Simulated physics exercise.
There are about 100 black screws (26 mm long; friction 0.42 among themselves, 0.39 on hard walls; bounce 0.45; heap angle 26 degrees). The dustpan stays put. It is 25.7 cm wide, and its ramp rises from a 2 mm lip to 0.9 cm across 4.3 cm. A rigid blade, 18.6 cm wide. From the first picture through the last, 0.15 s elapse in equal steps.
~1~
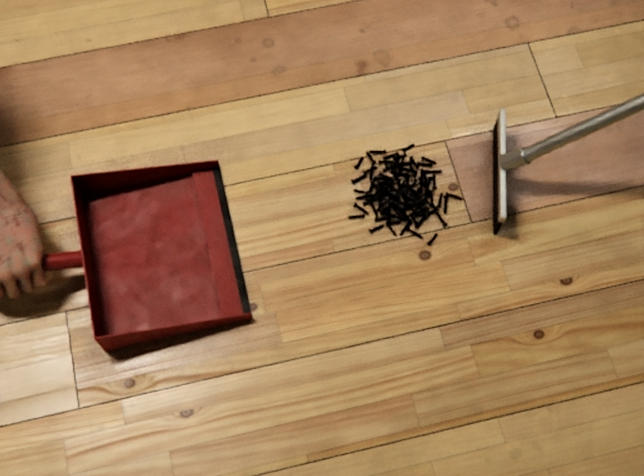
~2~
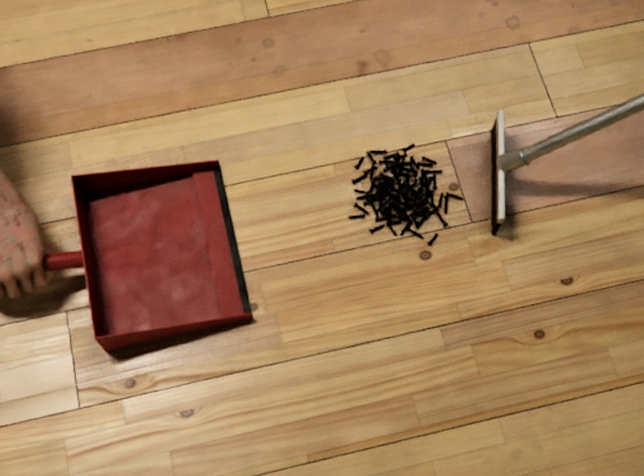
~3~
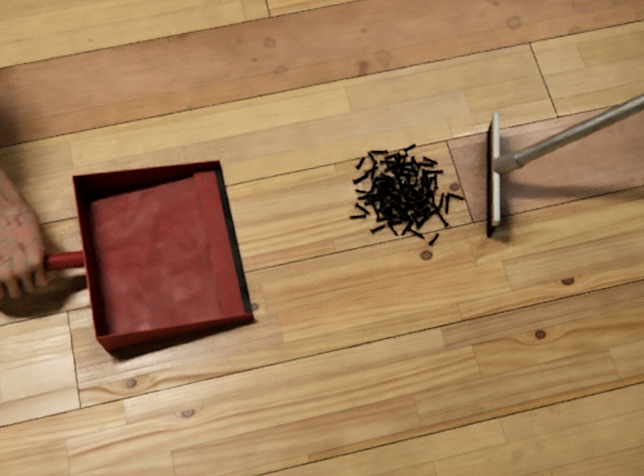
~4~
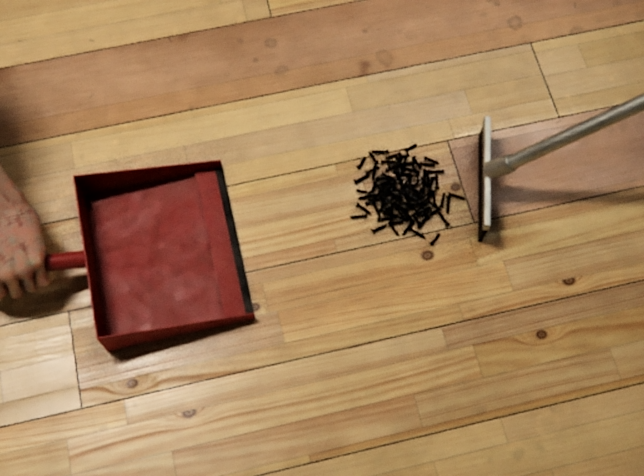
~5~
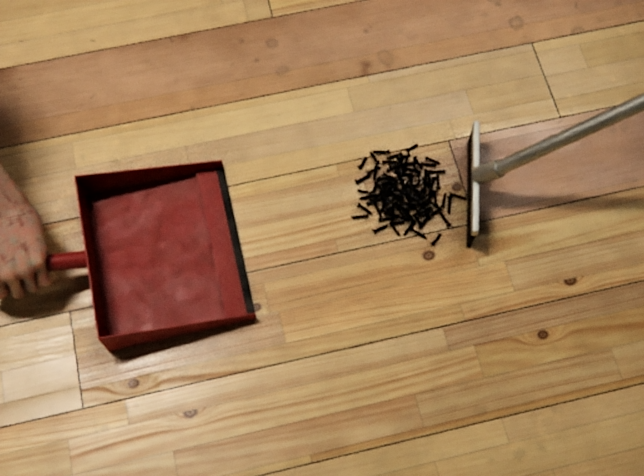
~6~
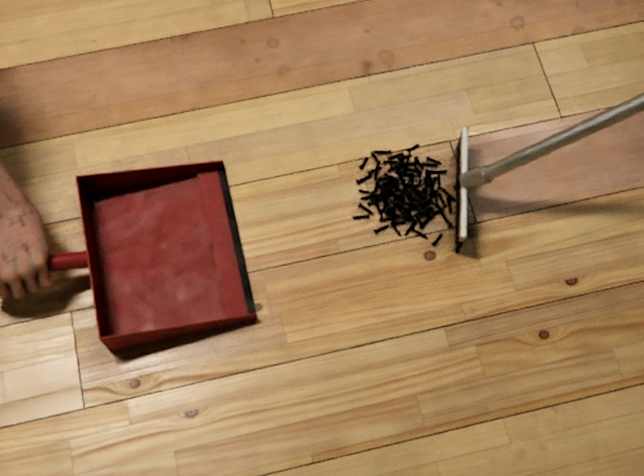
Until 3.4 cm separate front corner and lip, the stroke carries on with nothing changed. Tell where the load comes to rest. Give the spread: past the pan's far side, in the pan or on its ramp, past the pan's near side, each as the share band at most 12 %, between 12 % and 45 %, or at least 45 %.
Spread: Past the pan's far side at most 12 %, in the pan or on its ramp at most 12 %, past the pan's near side at most 12 %.
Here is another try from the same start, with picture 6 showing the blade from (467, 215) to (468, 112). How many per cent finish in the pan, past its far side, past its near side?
Pan: 5, far side: 30, near side: 0.
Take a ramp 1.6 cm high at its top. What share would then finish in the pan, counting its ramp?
That change would give about 0 per cent.
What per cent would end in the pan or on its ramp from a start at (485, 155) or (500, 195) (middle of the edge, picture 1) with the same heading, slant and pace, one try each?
First try about 10 per cent, second about 0 per cent.
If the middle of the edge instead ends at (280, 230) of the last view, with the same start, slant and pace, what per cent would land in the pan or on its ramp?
I'd expect around 10 per cent.
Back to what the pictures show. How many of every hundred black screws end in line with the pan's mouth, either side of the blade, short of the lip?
That works out near 90 percent.
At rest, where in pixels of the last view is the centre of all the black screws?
Near (267, 214).
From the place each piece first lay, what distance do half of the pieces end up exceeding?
I'd put it near 22 cm.
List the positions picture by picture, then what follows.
Blade from (502, 219) to (501, 115), moved 0.0 cm, 0 of the pieces shifted so far; middle of the pieces at (402, 190); pan at (152, 258), in the first frame.
Blade from (500, 219) to (500, 116), moved 0.3 cm, 0 of the pieces shifted so far; middle of the pieces at (402, 190), in the second frame.
Blade from (495, 222) to (495, 118), moved 1.4 cm, 0 of the pieces shifted so far; middle of the pieces at (403, 190), in the third frame.
Blade from (486, 226) to (486, 122), moved 3.1 cm, 0 of the pieces shifted so far; middle of the pieces at (404, 190), in the fourth frame.
Blade from (475, 232) to (475, 127), moved 5.3 cm, 0 of the pieces shifted so far; middle of the pieces at (406, 190), in the fifth frame.
Blade from (462, 238) to (464, 132), moved 7.5 cm, 2 of the pieces shifted so far; middle of the pieces at (407, 191); pan at (157, 258), in the sixth frame.
Then, 0.21 s after the last picture, middle of the blade 20 cm from the lip; 0 % over the lip, far side 0 %, near side 0 %.
Then, 0.34 s after the last picture, middle of the blade 10 cm from the lip; 0 % over the lip, far side 0 %, near side 0 %.
Then, 0.60 s after the last picture, middle of the blade 6 cm from the lip; 10 % over the lip, far side 0 %, near side 0 %.
In the end, far side 5 %, pan 10 %, near side 0 %, in front of the lip or behind the blade 90 %.
